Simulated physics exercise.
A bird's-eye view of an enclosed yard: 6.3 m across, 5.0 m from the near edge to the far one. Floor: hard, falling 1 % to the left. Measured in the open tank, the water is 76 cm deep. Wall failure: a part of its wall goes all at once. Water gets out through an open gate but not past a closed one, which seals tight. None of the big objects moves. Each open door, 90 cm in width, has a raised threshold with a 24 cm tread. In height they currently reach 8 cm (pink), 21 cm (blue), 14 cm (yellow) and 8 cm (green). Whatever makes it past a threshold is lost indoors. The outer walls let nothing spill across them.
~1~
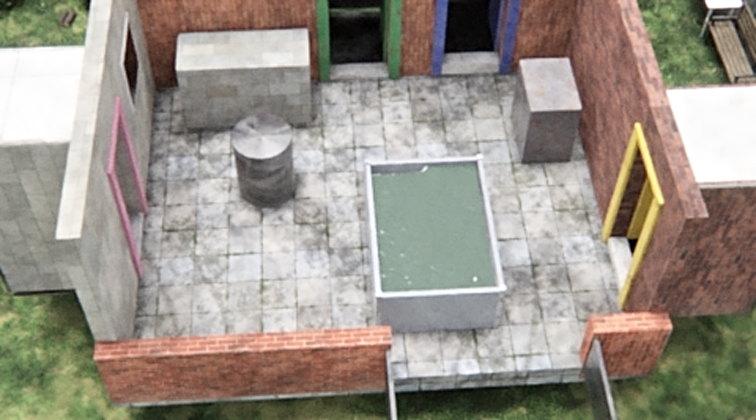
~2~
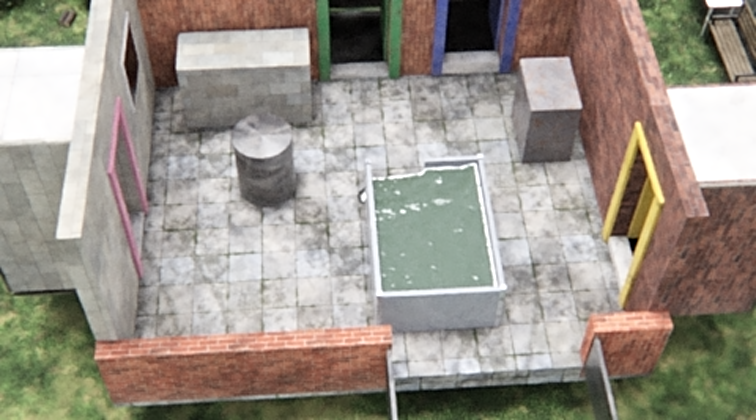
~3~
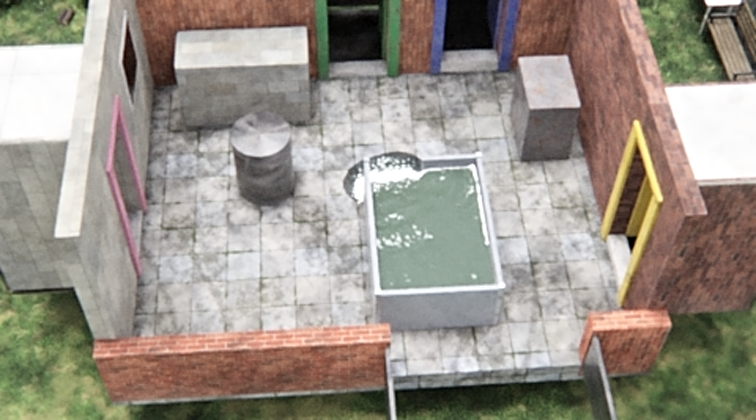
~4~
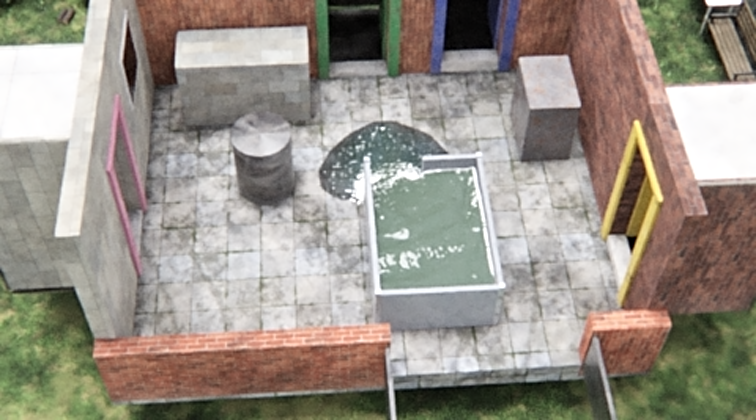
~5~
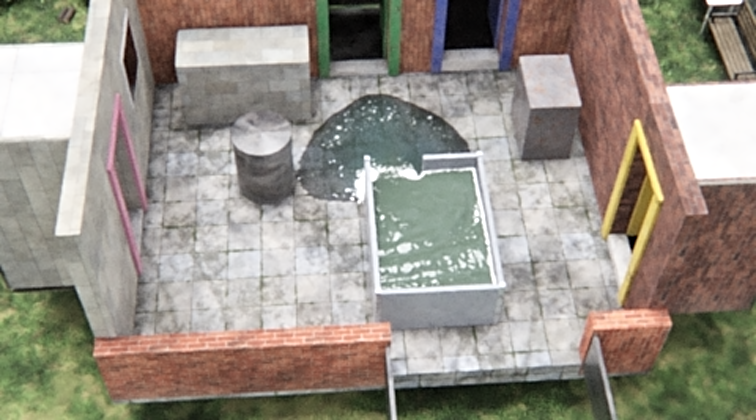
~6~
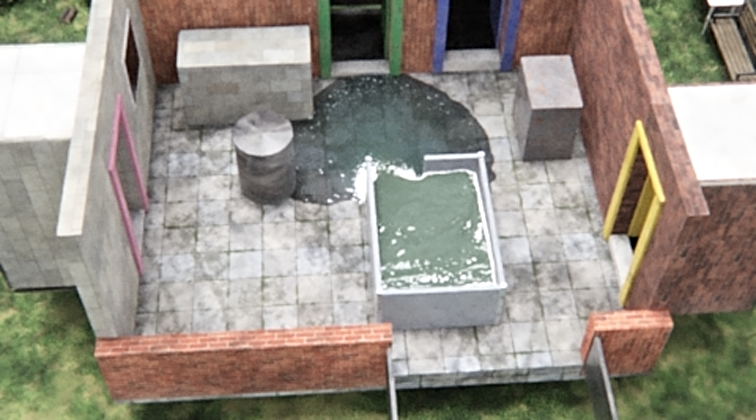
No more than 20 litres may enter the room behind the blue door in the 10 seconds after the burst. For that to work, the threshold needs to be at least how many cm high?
At least about 12.5 cm high.
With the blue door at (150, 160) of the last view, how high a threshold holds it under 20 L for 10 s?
You'd want it roughly 13.0 cm high.
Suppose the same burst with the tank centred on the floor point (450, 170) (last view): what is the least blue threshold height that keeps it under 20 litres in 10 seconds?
Then roughly 18 cm.
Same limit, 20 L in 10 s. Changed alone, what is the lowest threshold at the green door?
For green: Close to 27 cm.
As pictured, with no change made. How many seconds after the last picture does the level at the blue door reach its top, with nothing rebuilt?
It peaks around 1.4 s.
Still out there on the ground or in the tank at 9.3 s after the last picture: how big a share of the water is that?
Something near 76 out of a hundred parts.
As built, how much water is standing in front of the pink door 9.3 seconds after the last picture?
Roughly 4.5 cm deep.
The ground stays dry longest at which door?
The answer is the yellow door.
Then, 0.7 s after the last picture water covers 30 % of the floor, deepest (34 cm) near (392, 189); 15 cm at the blue door, 0 litres in over its 21 cm threshold.
Then, 2.3 s after the last picture water covers 40 % of the floor, deepest (24 cm) near (157, 90); 13 cm at the blue door, 0 litres in over its 21 cm threshold.
Then, 9.3 s after the last picture water covers 95 % of the floor, deepest (11 cm) near (157, 90); 7 cm at the blue door, 0 litres in over its 21 cm threshold.
At the blue door as built, the water peaked near 20 cm, 1.3 s after the last picture.
With a threshold of 11.5 cm, 29 litres would have come in within the 10 s; with 13.5 cm, 14 litres. So under 20 litres takes about 12.5 cm.
